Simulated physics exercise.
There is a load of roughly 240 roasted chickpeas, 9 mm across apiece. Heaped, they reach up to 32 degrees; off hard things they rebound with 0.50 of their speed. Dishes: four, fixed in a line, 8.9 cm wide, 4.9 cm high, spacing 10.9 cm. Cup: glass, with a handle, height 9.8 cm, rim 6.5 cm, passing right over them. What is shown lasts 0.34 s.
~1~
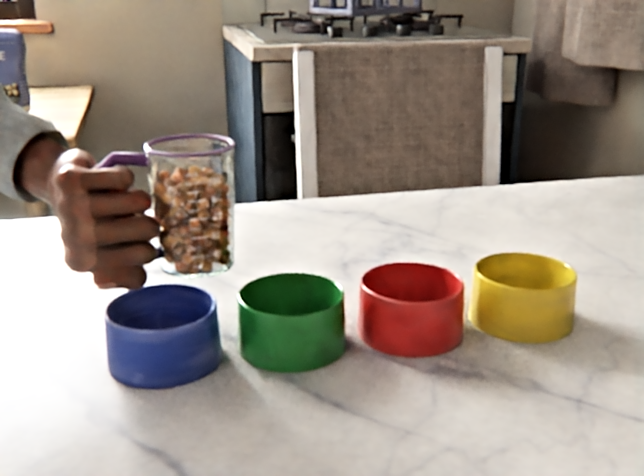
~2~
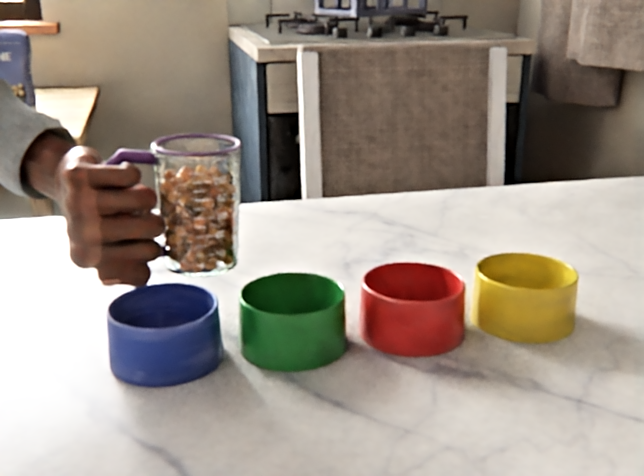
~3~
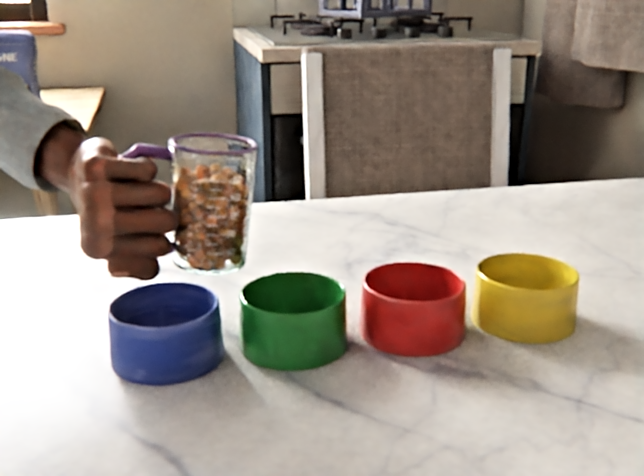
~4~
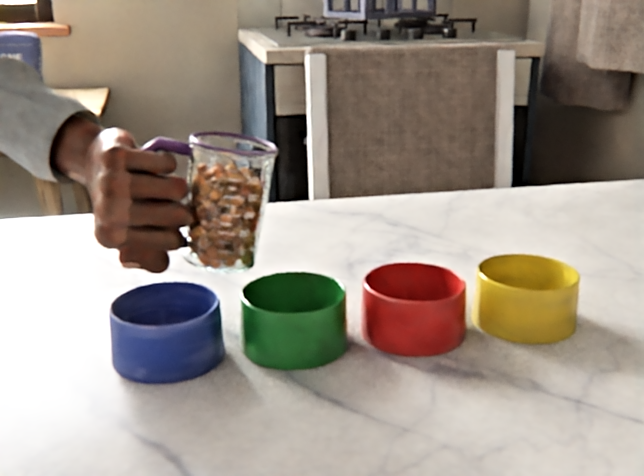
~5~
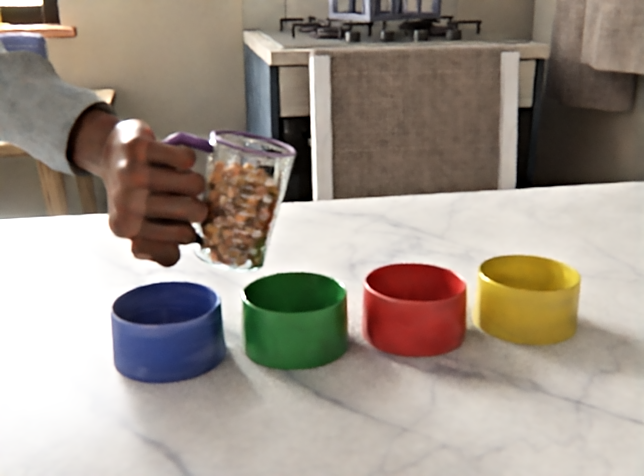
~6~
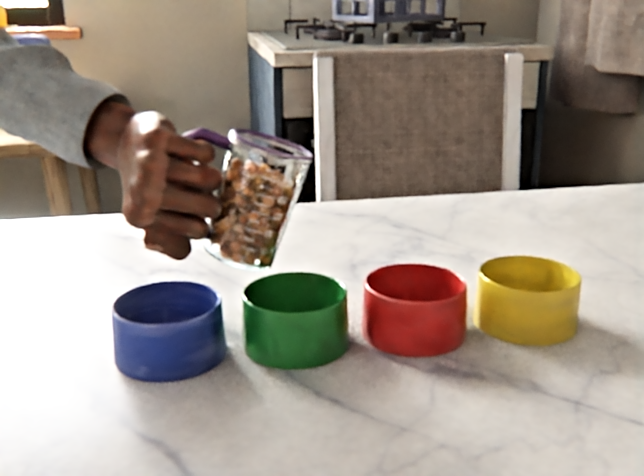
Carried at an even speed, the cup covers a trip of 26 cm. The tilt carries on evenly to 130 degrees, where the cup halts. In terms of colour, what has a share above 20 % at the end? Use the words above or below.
Red - below; blue - below; green - below; yellow - above; counter - below.
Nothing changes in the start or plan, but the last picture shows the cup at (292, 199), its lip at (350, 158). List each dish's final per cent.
Red 0; blue 0; green 0; yellow 100.
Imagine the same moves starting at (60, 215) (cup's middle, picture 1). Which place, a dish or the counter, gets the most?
Red.
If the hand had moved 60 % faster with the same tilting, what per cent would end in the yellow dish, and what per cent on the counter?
Yellow 100, counter 0.
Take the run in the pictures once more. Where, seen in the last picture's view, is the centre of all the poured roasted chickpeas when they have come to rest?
Once everything settles, the centre is around (534, 298).
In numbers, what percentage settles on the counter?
5 %.
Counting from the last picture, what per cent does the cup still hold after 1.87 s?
I'd say close to 0 per cent.
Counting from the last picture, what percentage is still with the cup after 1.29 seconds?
Load share: Near 90 percent.
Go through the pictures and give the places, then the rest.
Cup at (194, 206), tilt 0 degrees, lip at (232, 143), moved 0.0 cm; middle of the pieces at (193, 213); blue dish at (161, 306); green dish at (291, 294); red dish at (412, 282); yellow dish at (525, 271), in the first frame.
Cup at (199, 205), tilt 1 degrees, lip at (239, 143), moved 0.3 cm; middle of the pieces at (199, 212), in the second frame.
Cup at (212, 204), tilt 5 degrees, lip at (255, 145), moved 1.2 cm; middle of the pieces at (211, 210), in the third frame.
Cup at (226, 202), tilt 10 degrees, lip at (274, 148), moved 2.3 cm; middle of the pieces at (225, 209), in the fourth frame.
Cup at (241, 202), tilt 14 degrees, lip at (293, 151), moved 3.4 cm; middle of the pieces at (239, 208), in the fifth frame.
Cup at (255, 201), tilt 19 degrees, lip at (310, 155), moved 4.5 cm; middle of the pieces at (253, 207); blue dish at (167, 302); green dish at (295, 292); red dish at (415, 282); yellow dish at (529, 273), in the sixth frame.
Then, 0.77 s after the last picture, tilt 71 degrees; cup holds 100 %.
Then, 1.29 s after the last picture, tilt 105 degrees; cup holds 90 %, yellow 10 %.
Then, 1.87 s after the last picture, tilt 130 degrees; cup holds 0 %, yellow 95 %.
In the end, red 0 %, blue 0 %, green 0 %, yellow 95 %, counter 5 %.
